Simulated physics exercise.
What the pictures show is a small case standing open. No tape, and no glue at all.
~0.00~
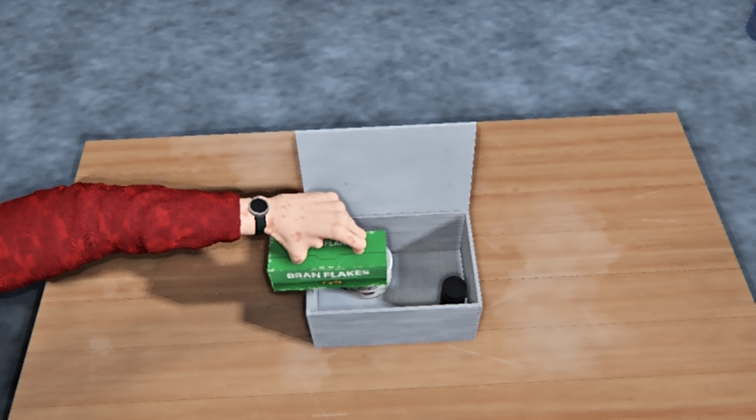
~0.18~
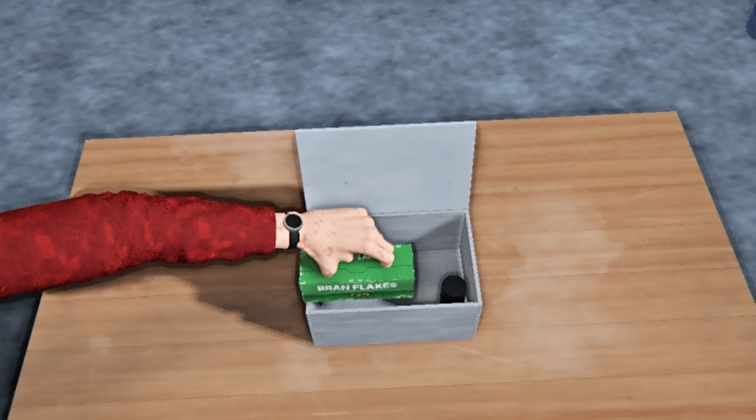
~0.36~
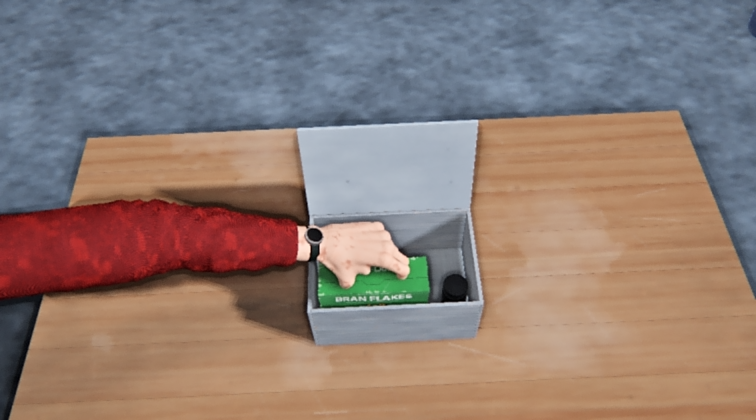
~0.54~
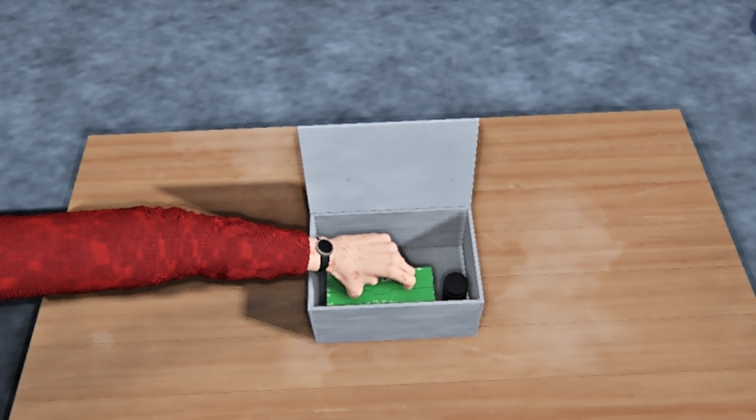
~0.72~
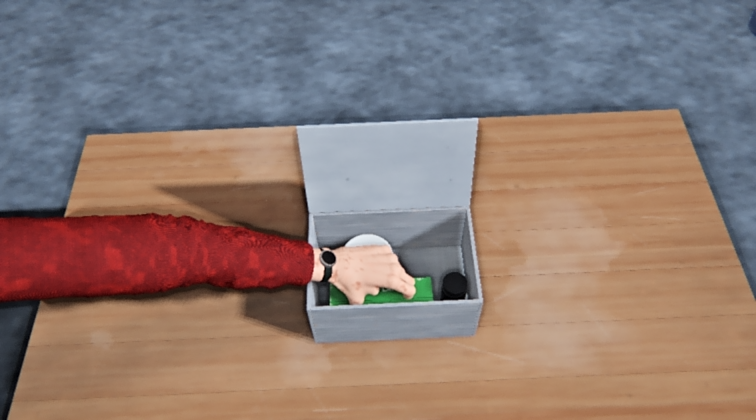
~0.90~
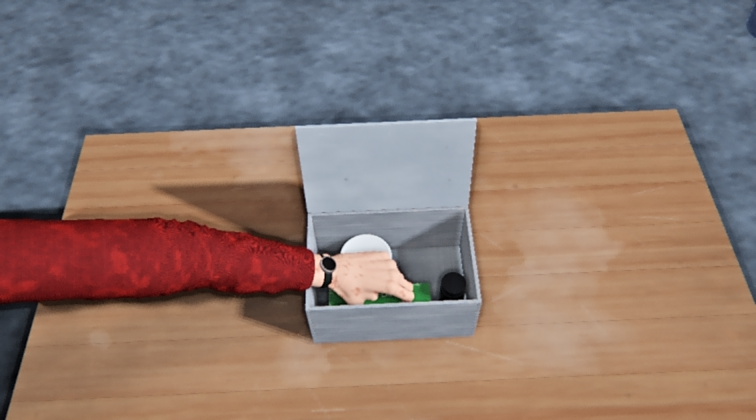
Inside an open grey case on a wooden table, a red-sleeved hand lowering a green carton beside a small black container.
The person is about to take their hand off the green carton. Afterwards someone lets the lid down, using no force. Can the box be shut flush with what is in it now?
Yes - the lid rests on the edge.
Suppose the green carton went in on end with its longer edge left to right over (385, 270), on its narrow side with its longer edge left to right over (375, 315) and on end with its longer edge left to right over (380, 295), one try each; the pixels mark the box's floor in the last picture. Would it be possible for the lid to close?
Trial 1: Lid propped open. Trial 2: Lid fully lowered. Trial 3: Lid propped open.
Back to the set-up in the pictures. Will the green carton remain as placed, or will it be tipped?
Once everything settles, it keeps its original angle.
After 2.10 s, lid starting down.
After 2.70 s, lid 46° above the rim.
After 3.10 s, lid 16° above the rim.
In the end (3.8 s), lid shut; all 3 unmoved. At the end, from the last picture's camera, green carton near (380, 309).
